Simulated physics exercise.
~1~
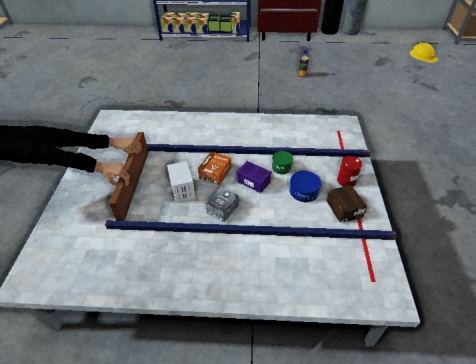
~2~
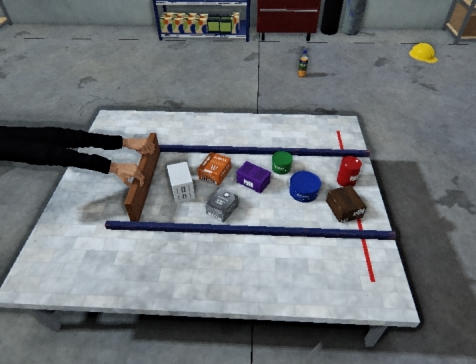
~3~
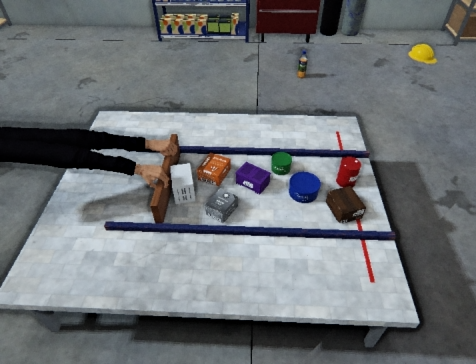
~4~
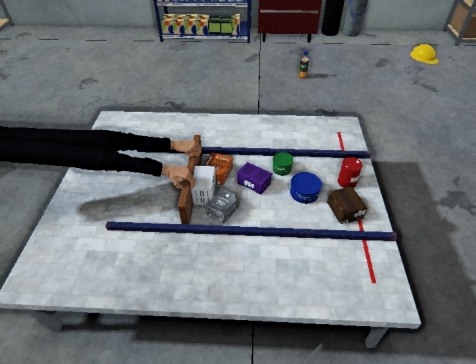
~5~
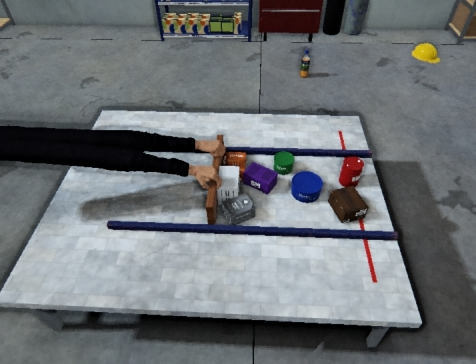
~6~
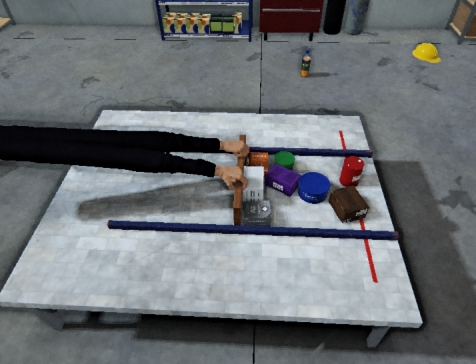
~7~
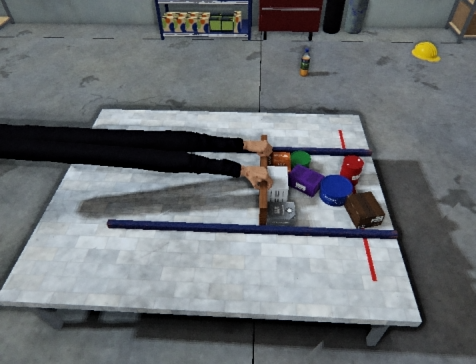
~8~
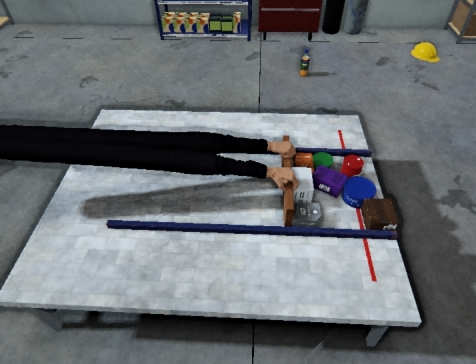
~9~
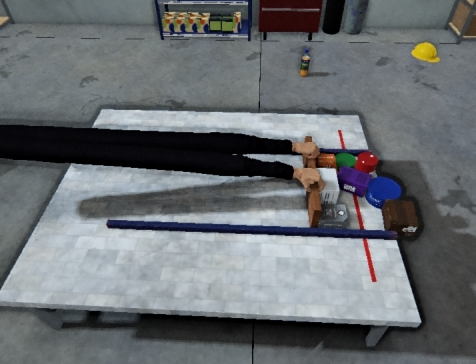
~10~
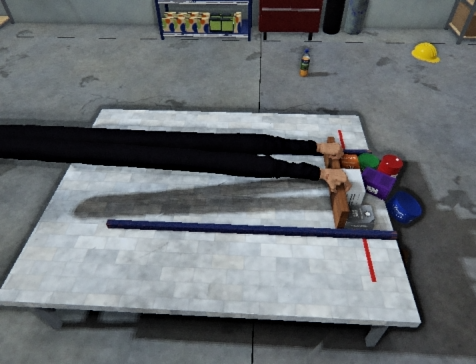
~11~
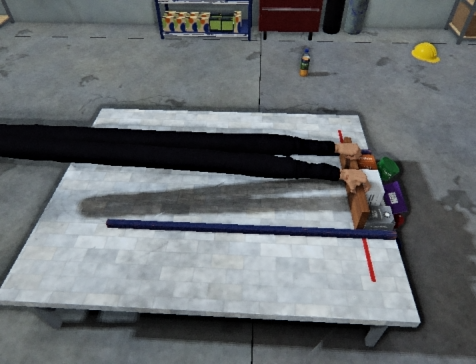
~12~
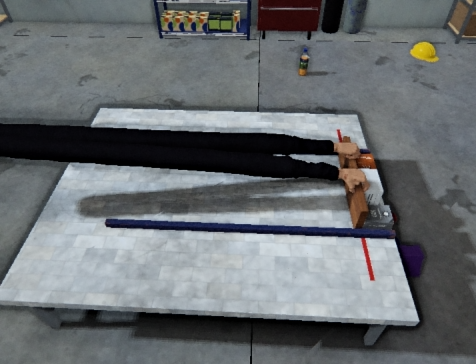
Two hands push a wooden plank rightward, sweeping several colourful objects off the table's edge.
